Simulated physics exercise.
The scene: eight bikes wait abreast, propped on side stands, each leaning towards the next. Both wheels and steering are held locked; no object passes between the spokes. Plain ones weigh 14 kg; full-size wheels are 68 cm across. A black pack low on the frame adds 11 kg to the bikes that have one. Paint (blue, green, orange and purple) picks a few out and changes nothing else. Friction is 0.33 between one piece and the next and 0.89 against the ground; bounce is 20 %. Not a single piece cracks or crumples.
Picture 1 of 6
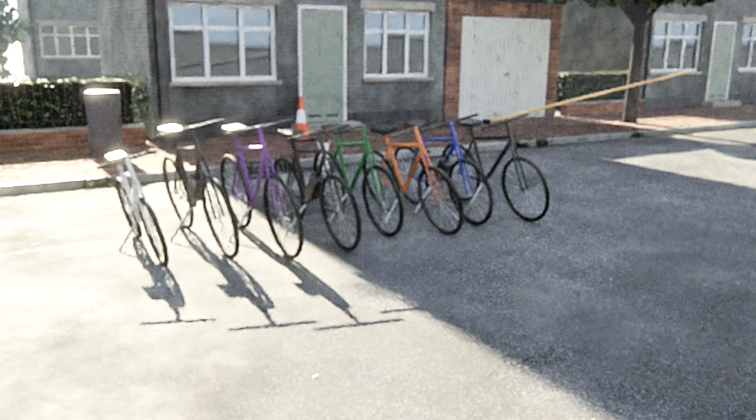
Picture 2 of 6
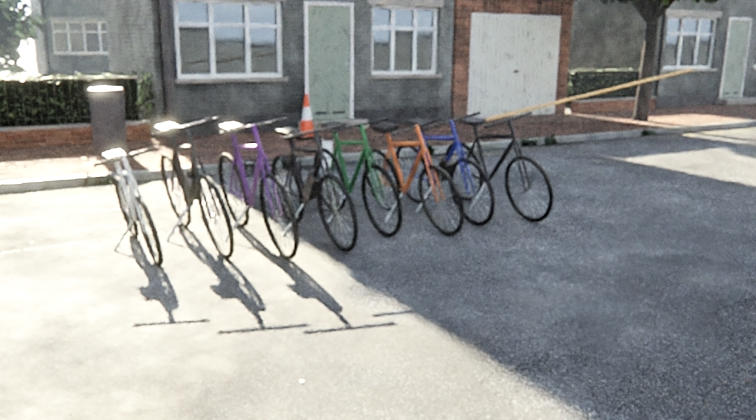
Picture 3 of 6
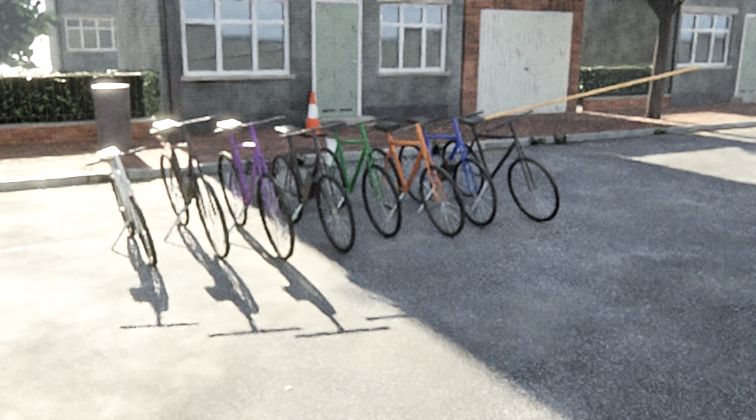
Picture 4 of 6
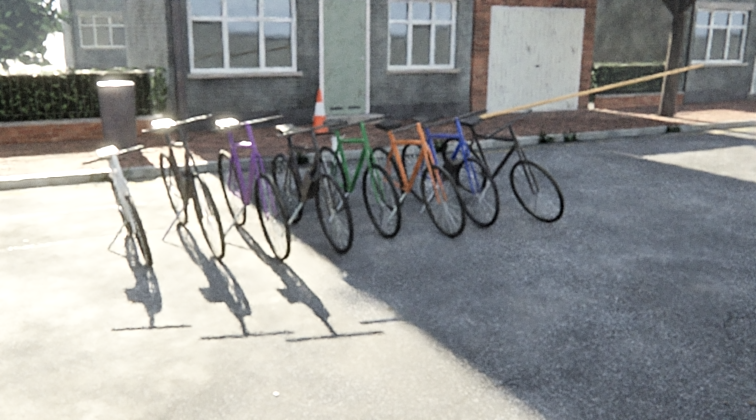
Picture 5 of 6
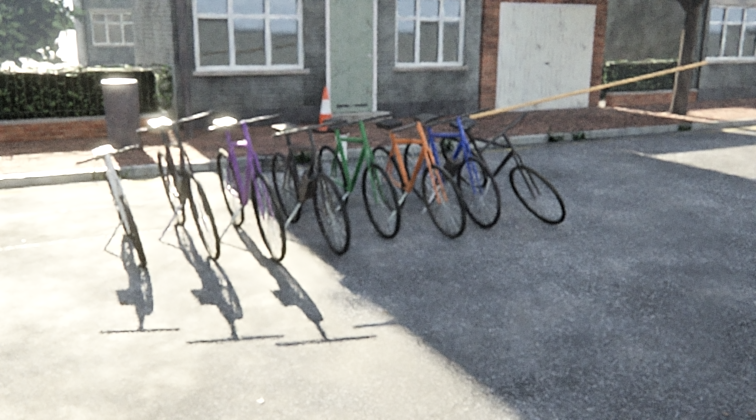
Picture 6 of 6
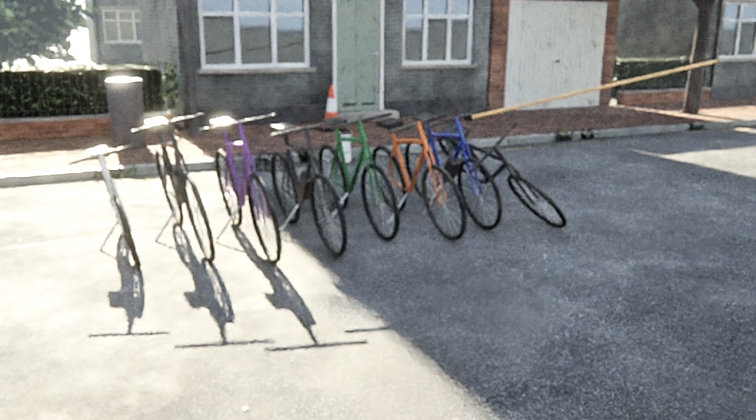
In a paved street, a long pole pushes the rightmost bicycle, which leans over sideways.
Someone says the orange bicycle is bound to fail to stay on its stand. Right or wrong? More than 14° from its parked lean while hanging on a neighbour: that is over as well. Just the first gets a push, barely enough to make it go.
Wrong, it is still fine at the end.
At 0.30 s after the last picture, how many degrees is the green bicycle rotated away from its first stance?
Its tilt comes to about 0° at that moment.
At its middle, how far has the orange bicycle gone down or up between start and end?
Lower, by roughly 0 cm.
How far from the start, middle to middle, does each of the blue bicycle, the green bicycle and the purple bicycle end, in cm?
I'd estimate blue at 10 cm, green at 0 cm and purple at 0 cm.
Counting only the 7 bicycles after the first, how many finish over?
I count 0.
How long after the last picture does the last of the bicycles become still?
1.0 s, roughly.
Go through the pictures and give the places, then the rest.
In the first picture (each place is the centre of the face we see best; the camera moves round a little), pole end (489, 122) 11 cm from the first bicycle; orange bicycle (381, 181); blue bicycle (408, 174); purple bicycle (295, 200); the others all in place.
In the second picture, pole end pushing; orange bicycle (382, 179).
In the third picture, pole end pushing; orange bicycle (382, 179); the others all in place.
In the fourth picture, pole end pushing; orange bicycle (383, 179); the others all in place.
In the fifth picture, pole end pushing; orange bicycle (383, 179); the others all in place.
In the sixth picture, pole end (471, 118) stopped; orange bicycle (383, 179); green bicycle (393, 188); the others all in place.
Then, 0.12 s later than the last frame, none of the 7 other bicycles over, 1 disturbed; orange bicycle unmoved; blue bicycle tilted 6°.
Then, 0.30 s later than the last frame, none of the 7 other bicycles over, 1 disturbed; orange bicycle unmoved; blue bicycle tilted 11°.
When it is over, none of the 7 other bicycles over, 1 disturbed; orange bicycle unmoved; blue bicycle tilted 12°; green bicycle unmoved. Seven left standing. In pixels of the last frame, middles, orange bicycle near (410, 170), blue bicycle near (439, 163).
